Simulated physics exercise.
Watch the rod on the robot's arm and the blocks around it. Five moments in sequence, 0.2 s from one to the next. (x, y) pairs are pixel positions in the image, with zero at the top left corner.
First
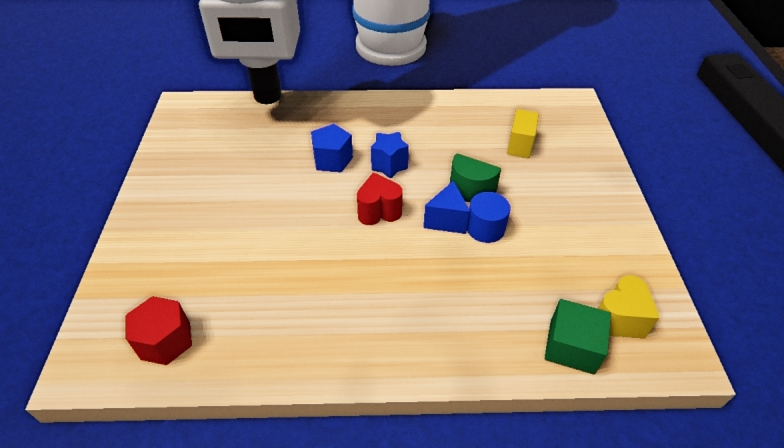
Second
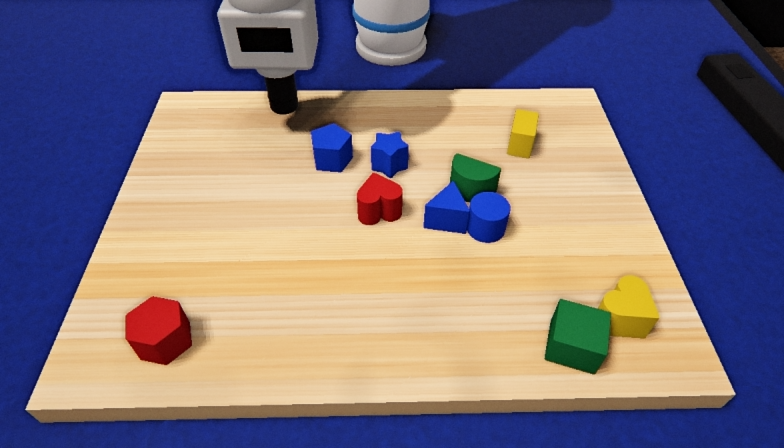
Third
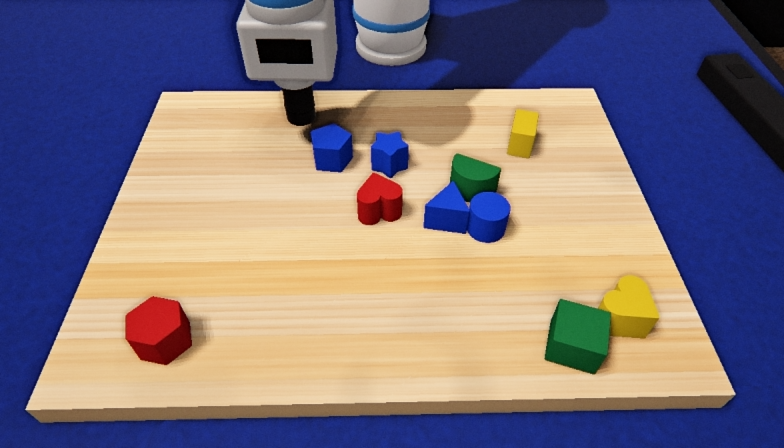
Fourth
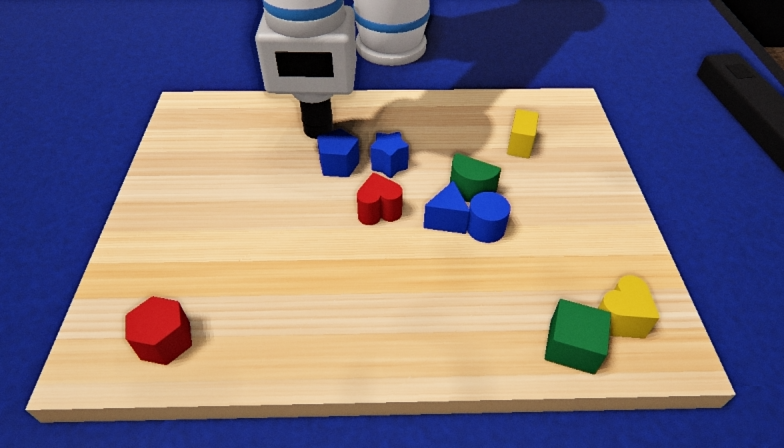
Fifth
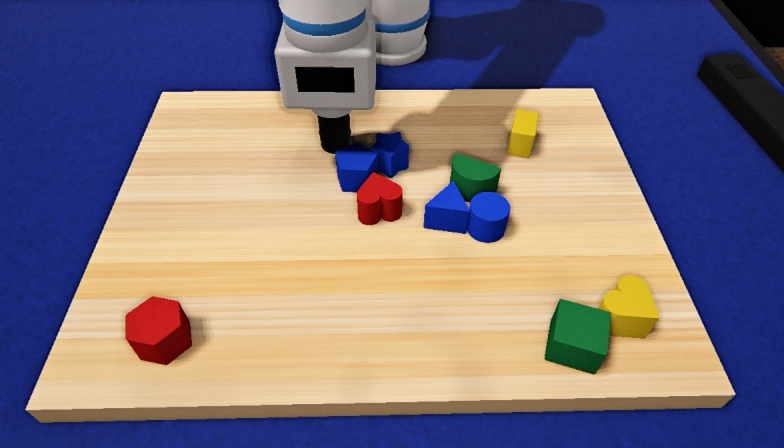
Robot arm moving its black rod toward the viewer and right, nudging a blue pentagon block beside a blue star and red heart.
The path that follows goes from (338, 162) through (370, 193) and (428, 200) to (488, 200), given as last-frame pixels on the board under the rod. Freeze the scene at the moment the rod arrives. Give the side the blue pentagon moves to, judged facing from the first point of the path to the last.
Side: Right.
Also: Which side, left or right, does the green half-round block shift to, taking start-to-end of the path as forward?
Its sideways move is to the left.
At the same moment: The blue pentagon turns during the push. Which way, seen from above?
I'd predict that, seen from above, the blue pentagon rotates clockwise.
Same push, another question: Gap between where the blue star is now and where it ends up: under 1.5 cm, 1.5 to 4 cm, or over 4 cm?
The block shifts less than 1.5 cm.
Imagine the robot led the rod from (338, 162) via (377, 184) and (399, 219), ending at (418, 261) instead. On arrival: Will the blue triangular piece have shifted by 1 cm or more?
Yes, I think so.
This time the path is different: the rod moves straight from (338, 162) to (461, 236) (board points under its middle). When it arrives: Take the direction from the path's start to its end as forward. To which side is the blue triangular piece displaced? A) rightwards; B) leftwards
Choice A: Rightwards.
On the path given first. One third of the way, rod (370, 176); blue pentagon (397, 187), turned 15° anticlockwise; red heart-shaped block (405, 214), turned 50° clockwise.
Two thirds of the way, rod (430, 183); blue pentagon (435, 202), turned 30° clockwise; red heart-shaped block (411, 227), turned 85° clockwise; blue triangular piece (467, 217).
At the end, rod (491, 183); blue pentagon (436, 203), turned 30° clockwise; red heart-shaped block (411, 227), turned 85° clockwise; blue star not moved; blue triangular piece (468, 218); green half-round block (516, 160), turned 35° anticlockwise.
